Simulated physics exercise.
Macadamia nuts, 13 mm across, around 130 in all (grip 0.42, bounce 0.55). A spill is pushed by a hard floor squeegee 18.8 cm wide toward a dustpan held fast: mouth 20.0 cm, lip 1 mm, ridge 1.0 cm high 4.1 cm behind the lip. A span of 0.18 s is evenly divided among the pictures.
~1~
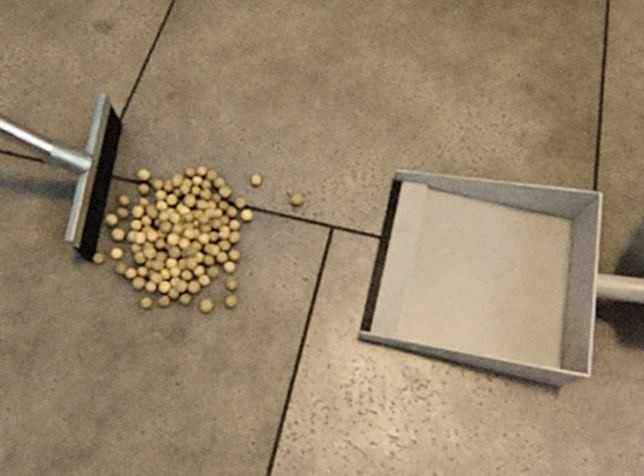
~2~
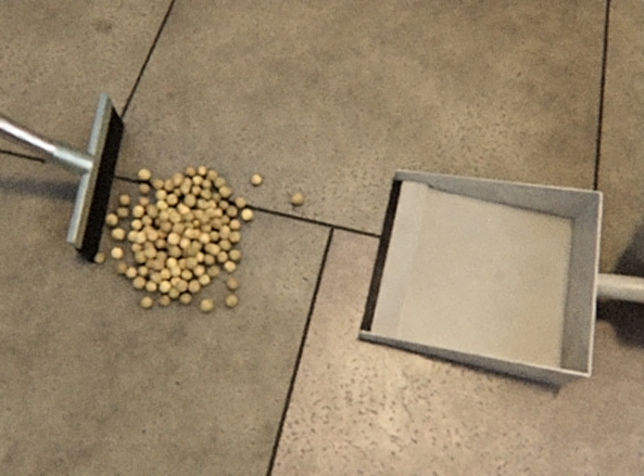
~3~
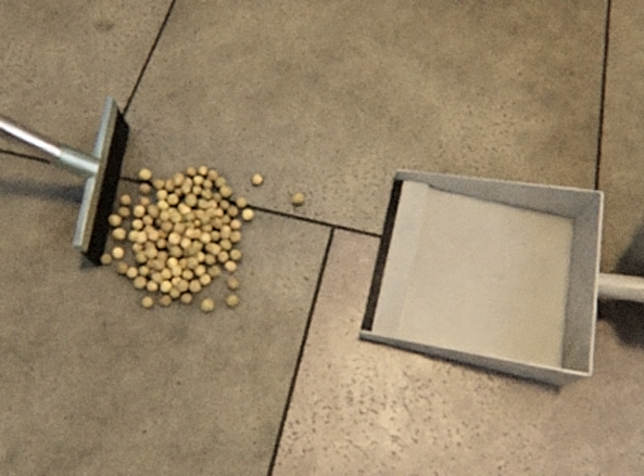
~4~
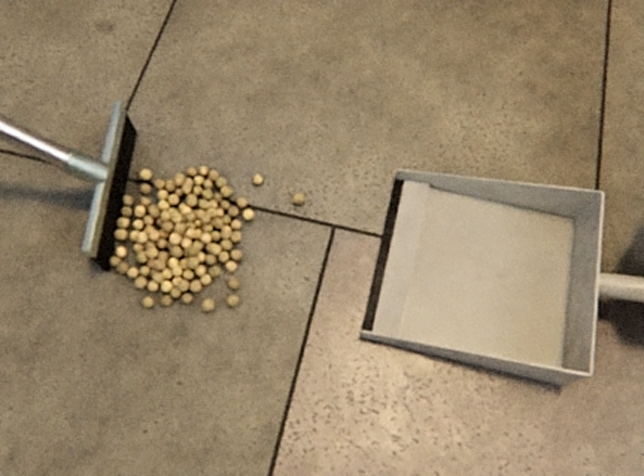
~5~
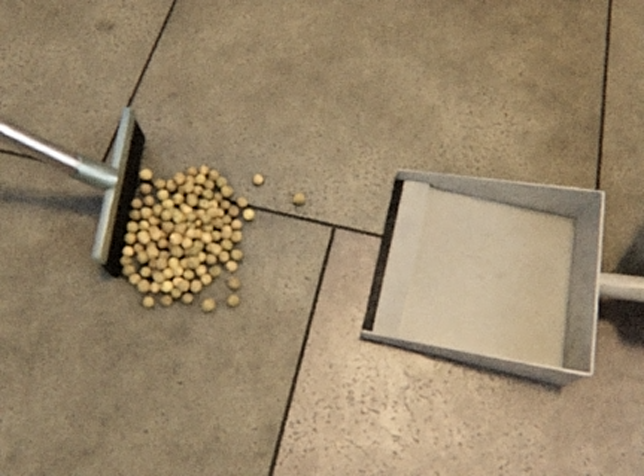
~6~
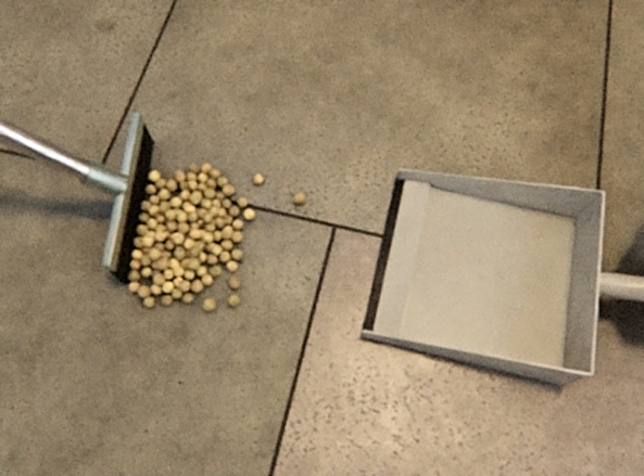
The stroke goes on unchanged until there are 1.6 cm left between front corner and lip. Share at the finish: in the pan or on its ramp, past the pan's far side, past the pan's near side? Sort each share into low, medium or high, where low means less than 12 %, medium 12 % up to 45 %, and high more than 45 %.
Shares - pan: Low, far side: Low, near side: Medium.
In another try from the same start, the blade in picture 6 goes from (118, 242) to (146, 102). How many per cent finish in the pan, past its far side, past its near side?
Split: Pan = 25, far = 15, near = 15.
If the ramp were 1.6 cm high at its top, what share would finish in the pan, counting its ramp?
Something like 5 per cent, ramp included.
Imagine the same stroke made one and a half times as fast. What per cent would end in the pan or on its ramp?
Share: About 10 %.
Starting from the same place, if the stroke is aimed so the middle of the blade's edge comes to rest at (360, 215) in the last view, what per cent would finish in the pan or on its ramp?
About 25 %.
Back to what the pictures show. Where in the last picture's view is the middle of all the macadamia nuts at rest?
Approximately (353, 265) in the last picture.
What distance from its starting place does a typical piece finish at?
Somewhere around 20 centimetres.
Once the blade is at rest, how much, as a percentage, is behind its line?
Estimate: Near 30 %.
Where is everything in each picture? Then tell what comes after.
In the first frame, blade from (73, 242) to (105, 102), moved 0.0 cm, 0 of the pieces shifted so far; middle of the pieces at (185, 239); pan at (488, 280).
In the second frame, blade from (75, 243) to (107, 103), moved 0.2 cm, 0 of the pieces shifted so far; middle of the pieces at (185, 239).
In the third frame, blade from (81, 246) to (113, 105), moved 1.0 cm, 1 of the pieces shifted so far; middle of the pieces at (186, 238).
In the fourth frame, blade from (90, 252) to (121, 110), moved 2.2 cm, 2 of the pieces shifted so far; middle of the pieces at (186, 239).
In the fifth frame, blade from (100, 259) to (130, 116), moved 3.5 cm, 19 of the pieces shifted so far; middle of the pieces at (187, 239).
In the sixth frame, blade from (110, 266) to (139, 121), moved 4.9 cm, 51 of the pieces shifted so far; middle of the pieces at (194, 227); pan at (491, 278).
Then, 0.35 s after the last picture, middle of the blade 17 cm from the lip; 0 % over the lip, far side 0 %, near side 20 %.
Then, 0.58 s after the last picture, middle of the blade 8 cm from the lip; 0 % over the lip, far side 0 %, near side 25 %.
Then, 0.92 s after the last picture, middle of the blade 3 cm from the lip; 5 % over the lip, far side 0 %, near side 25 %.
In the end, pan 5 %, far side 0 %, near side 25 %, in front of the lip or behind the blade 70 %.
